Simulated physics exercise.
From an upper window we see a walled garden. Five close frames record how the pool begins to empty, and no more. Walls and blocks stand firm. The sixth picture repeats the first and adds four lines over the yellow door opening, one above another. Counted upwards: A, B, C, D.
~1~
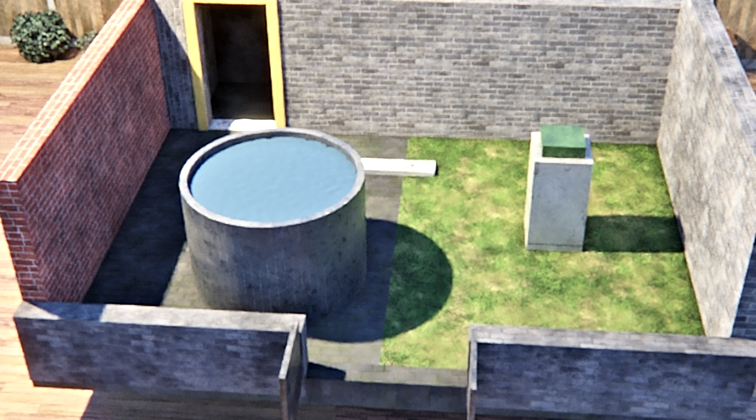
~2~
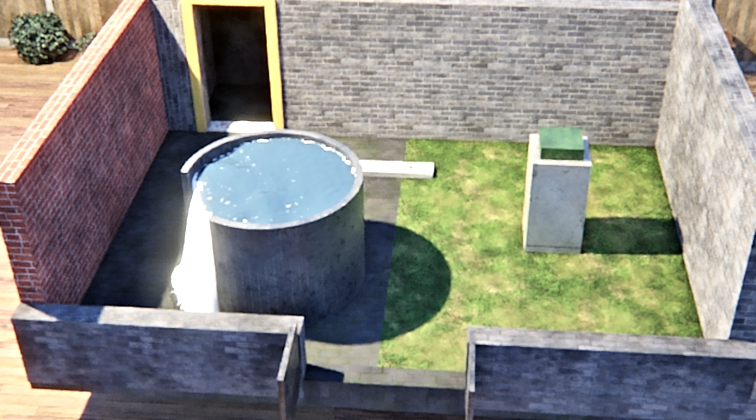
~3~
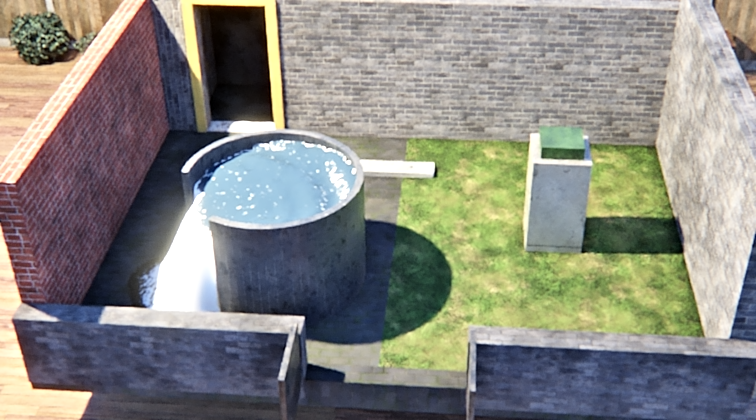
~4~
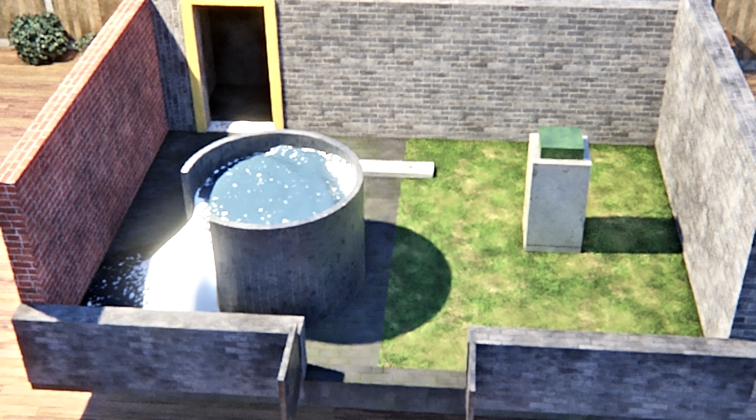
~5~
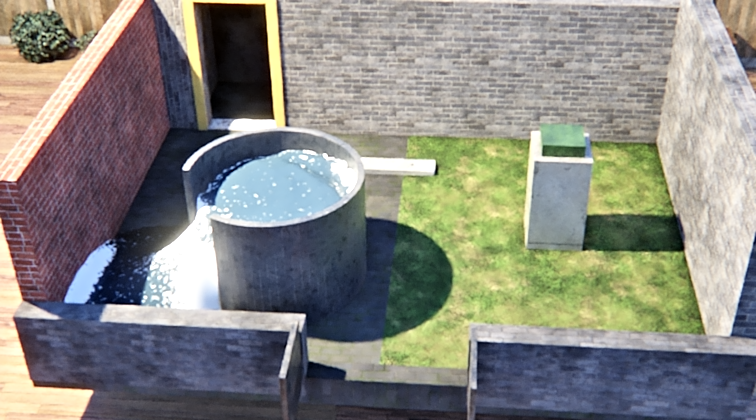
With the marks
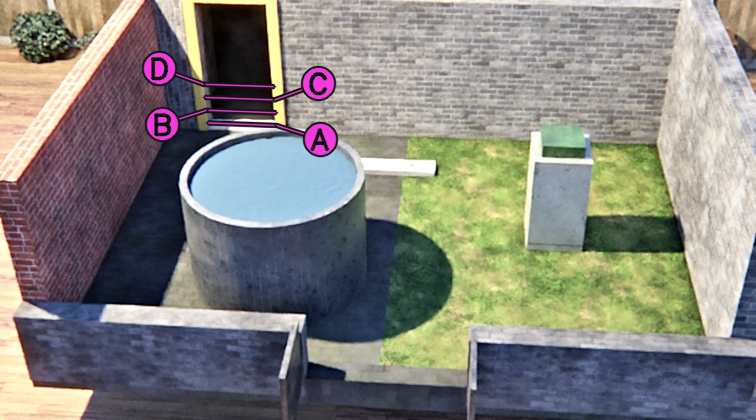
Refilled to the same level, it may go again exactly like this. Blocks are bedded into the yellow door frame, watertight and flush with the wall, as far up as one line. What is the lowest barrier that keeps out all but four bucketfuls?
Use mark B.
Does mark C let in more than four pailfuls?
No.
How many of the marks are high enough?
Three of the four.
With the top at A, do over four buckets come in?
Yes, that goes wrong.
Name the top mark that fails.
That would be A.
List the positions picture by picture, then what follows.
In the first picture, water in the pool at rest, its middle at (273, 180); foot of the yellow doorway at (243, 131); open gate at (387, 315).
In the second picture, front seen at (190, 263), 1 % of the ground wet.
In the third picture, front seen at (138, 295), 4 % of the ground wet.
In the fourth picture, front seen at (96, 283), 8 % of the ground wet.
In the fifth picture, front seen at (136, 239), 10 % of the ground wet.
On the marked copy, A at (242, 124); B at (241, 111); C at (239, 98); D at (238, 85); from the bottom up A, B, C, D.
If A is chosen, dozens of bucketfuls pour in.
If B is chosen, a bucket or two gets in.
If C is chosen, nothing gets over.
If D is chosen, nothing gets over.
